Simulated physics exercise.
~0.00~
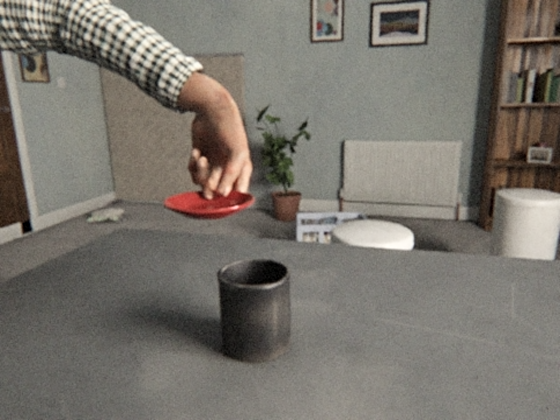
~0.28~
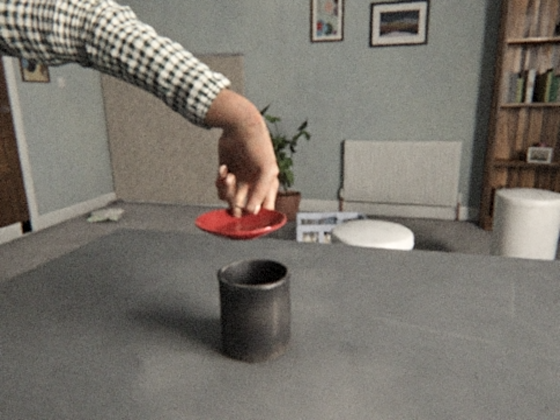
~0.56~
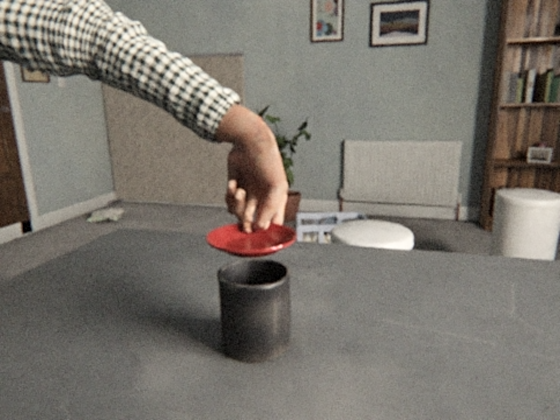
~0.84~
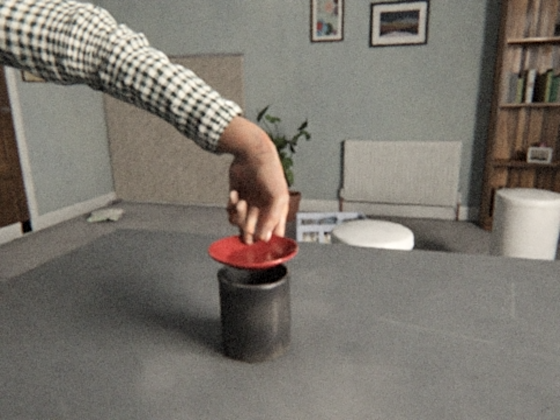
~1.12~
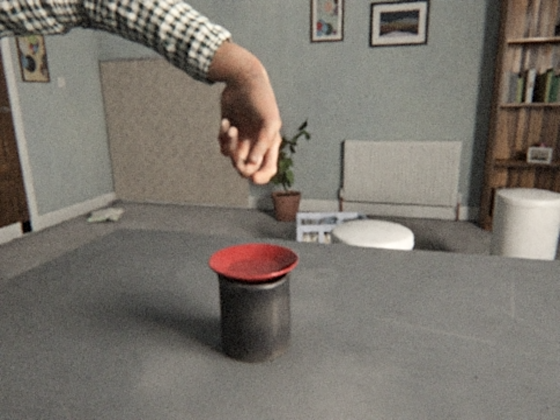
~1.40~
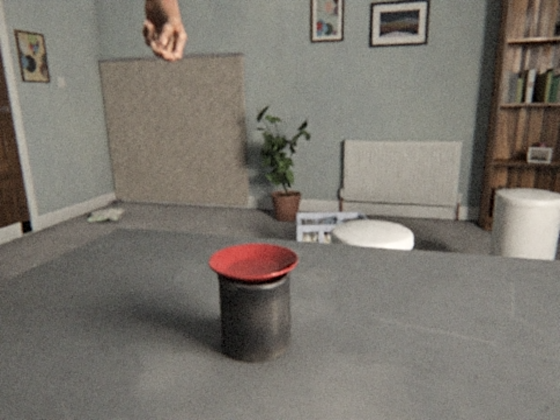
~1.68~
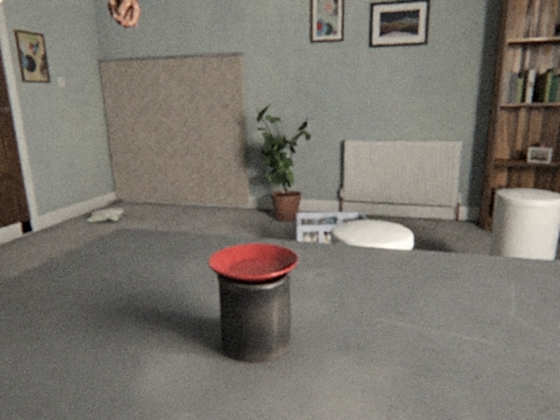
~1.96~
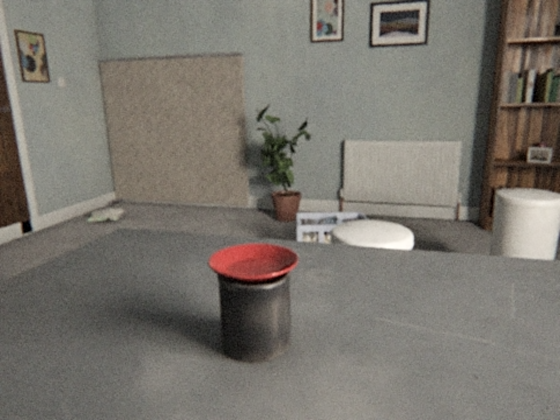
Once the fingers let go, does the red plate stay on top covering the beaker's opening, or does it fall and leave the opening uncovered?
The red plate stays on top of the beaker and covers its opening after the hand draws away.
In a living room, a hand lowers a red plate onto a dark beaker, releases it and withdraws, leaving the opening covered.
